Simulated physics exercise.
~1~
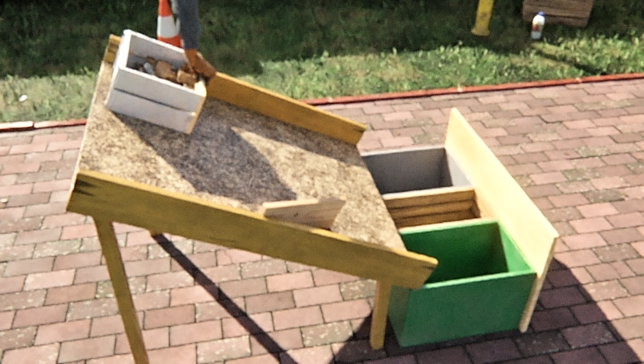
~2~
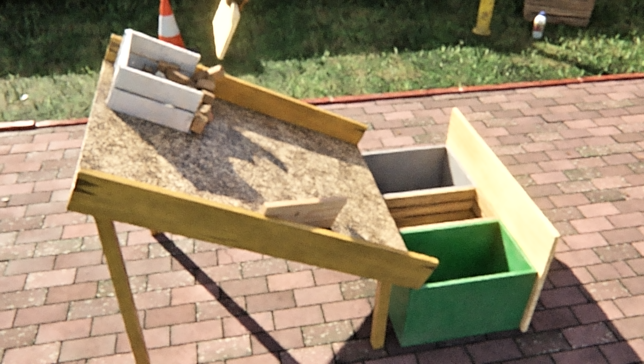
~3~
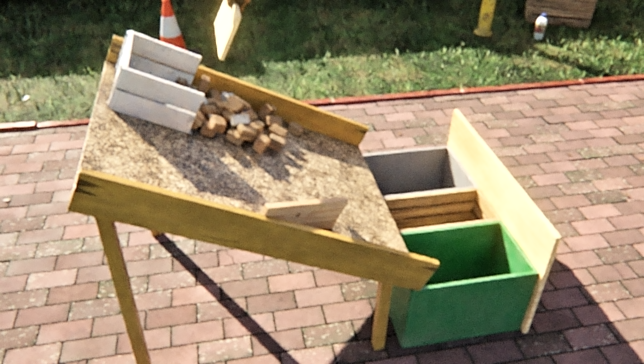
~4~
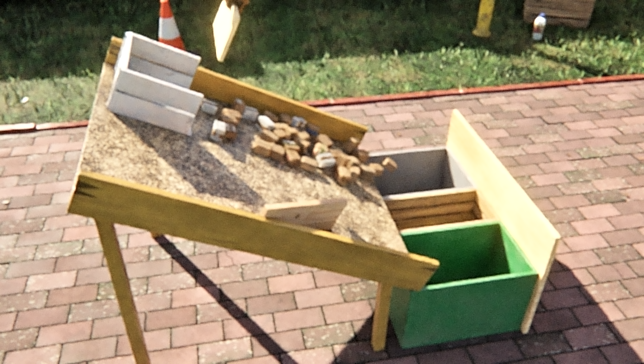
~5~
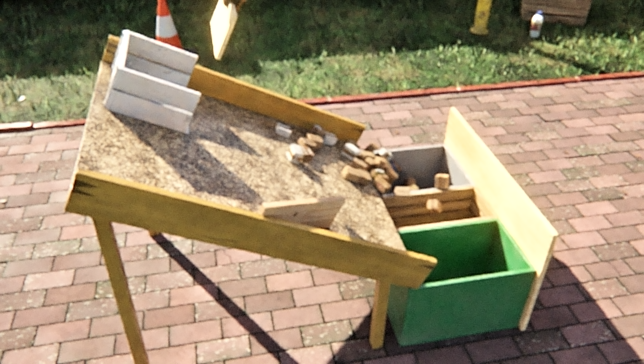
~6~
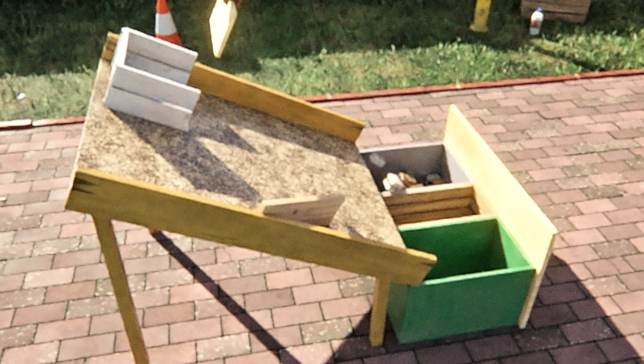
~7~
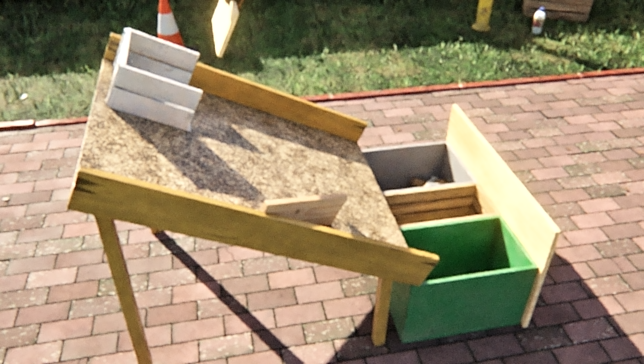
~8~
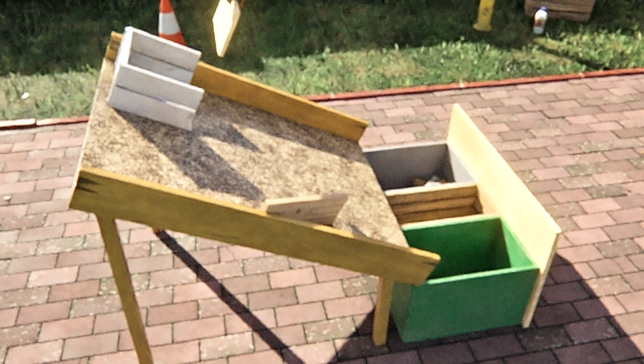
A sloping, gritty-topped wooden table with yellow side rails stands on red brick paving, seen from above in sunlight by a slightly swaying camera, with grass and an orange-and-white cone behind. A white pen full of small brown and pale pieces sits at its upper left, while a grey bin, a wooden bin and a green tub wait at the lower right. A hand at the pen lifts a wooden gate away. The pieces spill out, spread down the slope along the far rail and tumble off the end. Nearly all drop into the grey bin, leaving the slope bare and the green tub empty.
